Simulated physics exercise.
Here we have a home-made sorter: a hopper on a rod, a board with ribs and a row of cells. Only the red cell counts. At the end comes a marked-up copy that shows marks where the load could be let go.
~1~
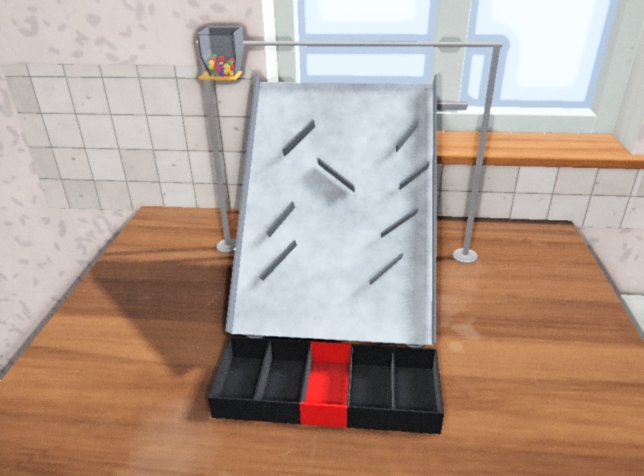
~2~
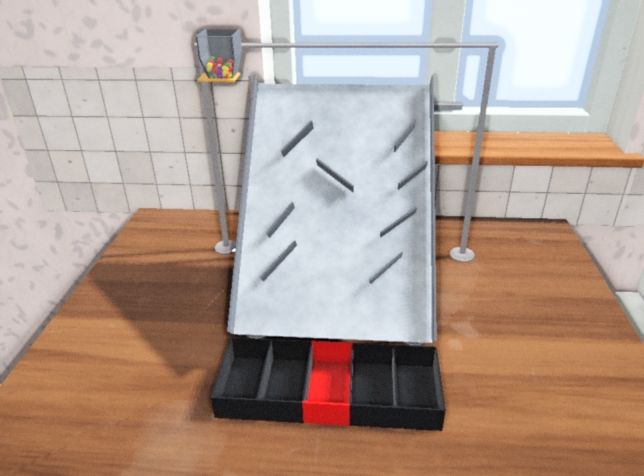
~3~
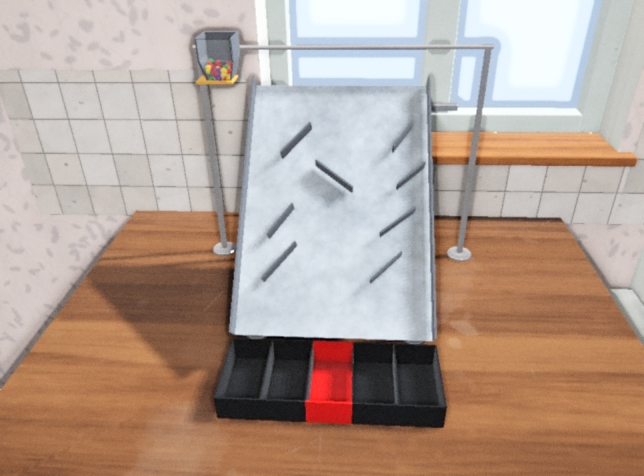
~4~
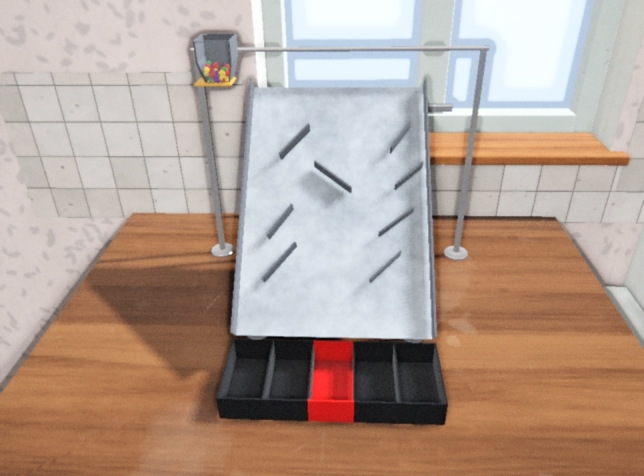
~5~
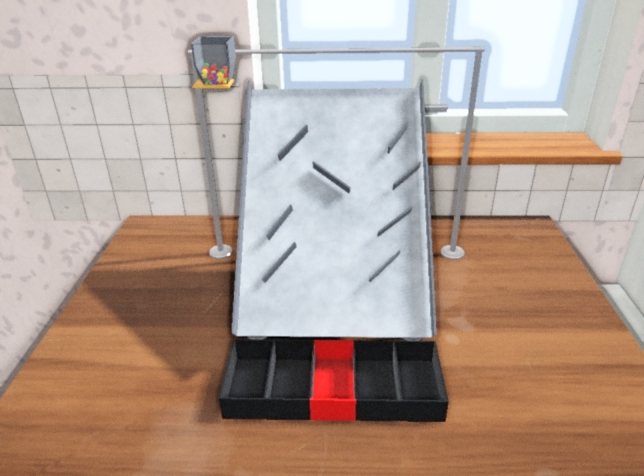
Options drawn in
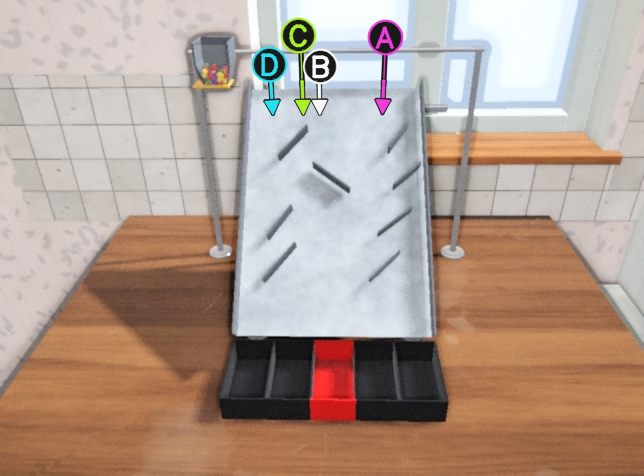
A container of colorful candies hangs beside a tilted ribbed board as the view shifts slightly.
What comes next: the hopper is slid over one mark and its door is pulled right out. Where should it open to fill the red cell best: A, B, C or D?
The answer is mark A.
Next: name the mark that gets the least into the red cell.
Here it is mark D.
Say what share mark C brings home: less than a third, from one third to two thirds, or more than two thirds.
Less than a third.
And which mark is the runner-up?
That is mark B.
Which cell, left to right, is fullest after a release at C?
It is the first one.
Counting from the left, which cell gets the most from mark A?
It is the third one.
On the marked copy, mark A meets the board at (382, 108); mark B meets the board at (319, 109); mark C meets the board at (303, 109); mark D meets the board at (272, 109).
With A, most in the red cell, a small part in other cells.
With B, about a third in the red cell, about half in other cells, about a quarter held on the board.
With C, about a quarter in the red cell, about two thirds in other cells, a small part held on the board.
With D, none in the red cell, all in other cells.
